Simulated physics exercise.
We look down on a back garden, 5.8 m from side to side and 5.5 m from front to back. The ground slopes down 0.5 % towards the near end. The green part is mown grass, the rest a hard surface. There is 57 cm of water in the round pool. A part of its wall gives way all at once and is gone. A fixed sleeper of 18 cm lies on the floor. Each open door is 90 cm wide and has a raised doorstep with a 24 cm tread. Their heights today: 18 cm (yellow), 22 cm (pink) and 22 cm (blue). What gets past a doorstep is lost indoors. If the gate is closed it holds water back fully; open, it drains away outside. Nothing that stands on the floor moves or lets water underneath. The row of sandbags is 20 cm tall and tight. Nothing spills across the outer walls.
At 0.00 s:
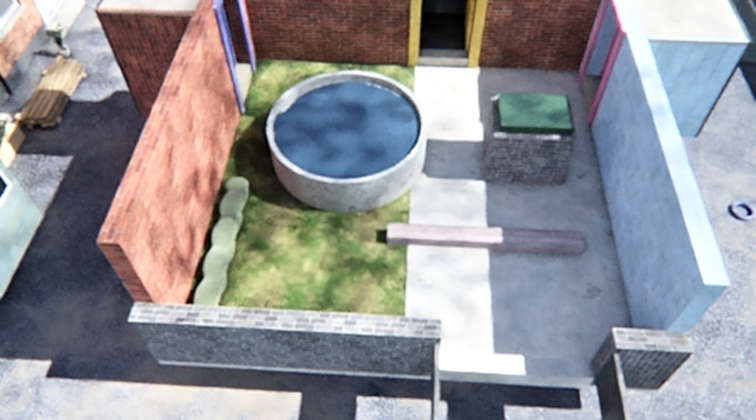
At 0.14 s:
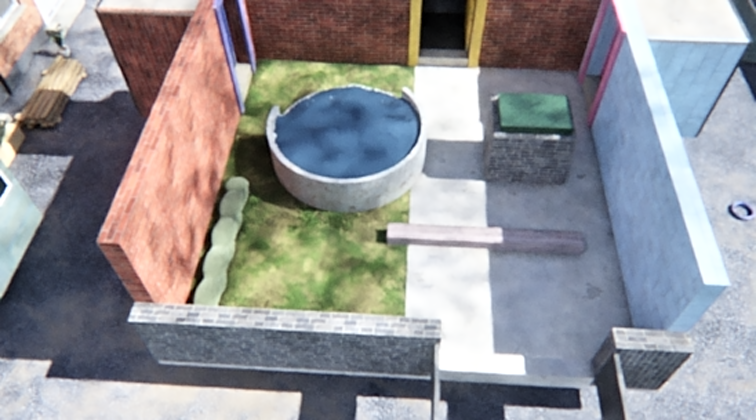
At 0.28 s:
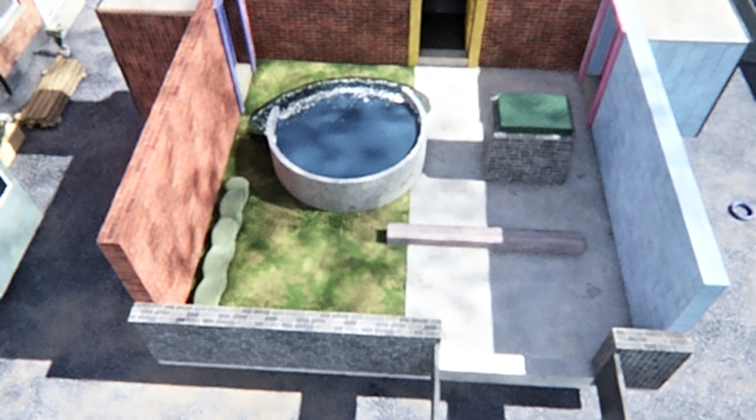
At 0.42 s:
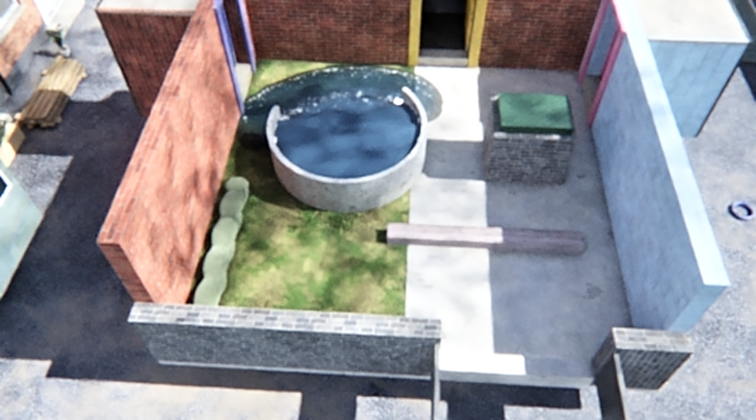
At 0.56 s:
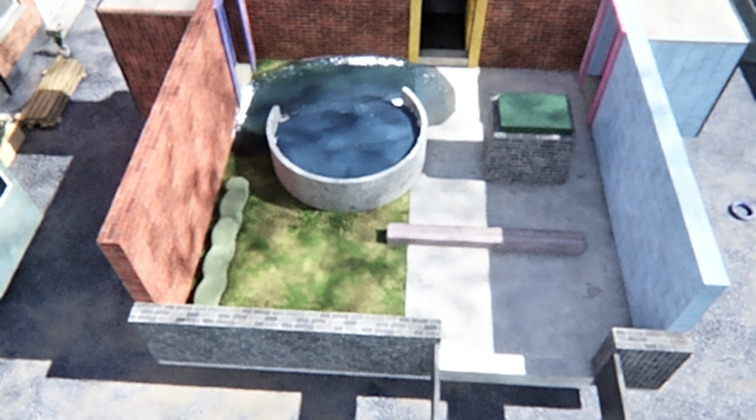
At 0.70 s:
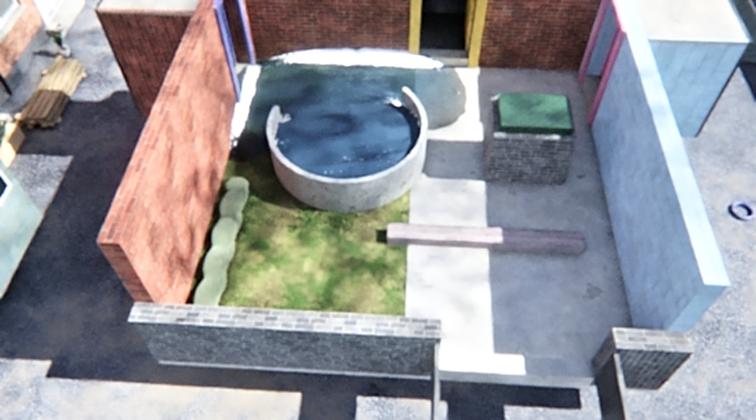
Walled back garden from above, the far side of a round pool's wall giving way and water spreading over grass and paving.
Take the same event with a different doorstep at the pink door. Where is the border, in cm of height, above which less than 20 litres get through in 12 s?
At least 14 cm or so.
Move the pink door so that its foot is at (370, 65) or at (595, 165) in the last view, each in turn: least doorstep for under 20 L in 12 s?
Roughly 27 and 8.5 cm.
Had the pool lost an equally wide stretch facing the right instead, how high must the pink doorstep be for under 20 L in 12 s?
Then roughly 23 cm.
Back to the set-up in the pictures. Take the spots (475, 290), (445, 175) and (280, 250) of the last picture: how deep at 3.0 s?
About 0, 0 and 0 cm.
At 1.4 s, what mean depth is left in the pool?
Some 30 cm.
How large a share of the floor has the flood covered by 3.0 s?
Some 45 per cent of it.
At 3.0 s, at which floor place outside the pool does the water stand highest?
Near (221, 184).
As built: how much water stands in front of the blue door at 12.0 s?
About 7.5 cm.
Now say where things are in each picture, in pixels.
The first picture shows still water, 57 cm deep, in the round pool at (347, 126); the pink door at (603, 54) is dry.
In the second picture, water pours out on the far side and has run 0.3 m, to a hidden place; about 7 cm deep outside, 57 cm at the back.
In the third picture, the front is at (408, 88), 0.7 m from the gap on the far side; 1.9 m2 of floor is wet, 57 cm left at the back.
In the fourth picture, the front is at (422, 79), 1.0 m from the gap on the far side; 3.4 m2 of floor is wet, 57 cm left at the back.
In the fifth picture, water pours out on the far side and has run 1.3 m, to (426, 66); about 8 cm deep outside, 56 cm at the back.
In the sixth picture, the gap is on the far side, the front 1.7 m out at (256, 65); the back of the round pool holds 51 cm; 2.1 m in a straight line remain to the pink door at (603, 54).
After 1.4 s water covers 25 % of the floor, deepest (47 cm) near (296, 64); it has not reached the pink door.
After 3.0 s water covers 45 % of the floor, deepest (32 cm) near (221, 184); 17 cm at the pink door, 0 litres in over its 22 cm doorstep.
After 12.0 s water covers 90 % of the floor, deepest (12 cm) near (639, 362); 9 cm at the pink door, 0 litres in over its 22 cm doorstep.
At the pink door as built, the water arrived by 2.0 s and peaked near 19 cm at 4.0 s.
Run again over the same 12 s with other heights there, 51 litres in over 11.5 cm, 10 litres over 15.5 cm. The limit of 20 litres is kept from about 14 cm up.
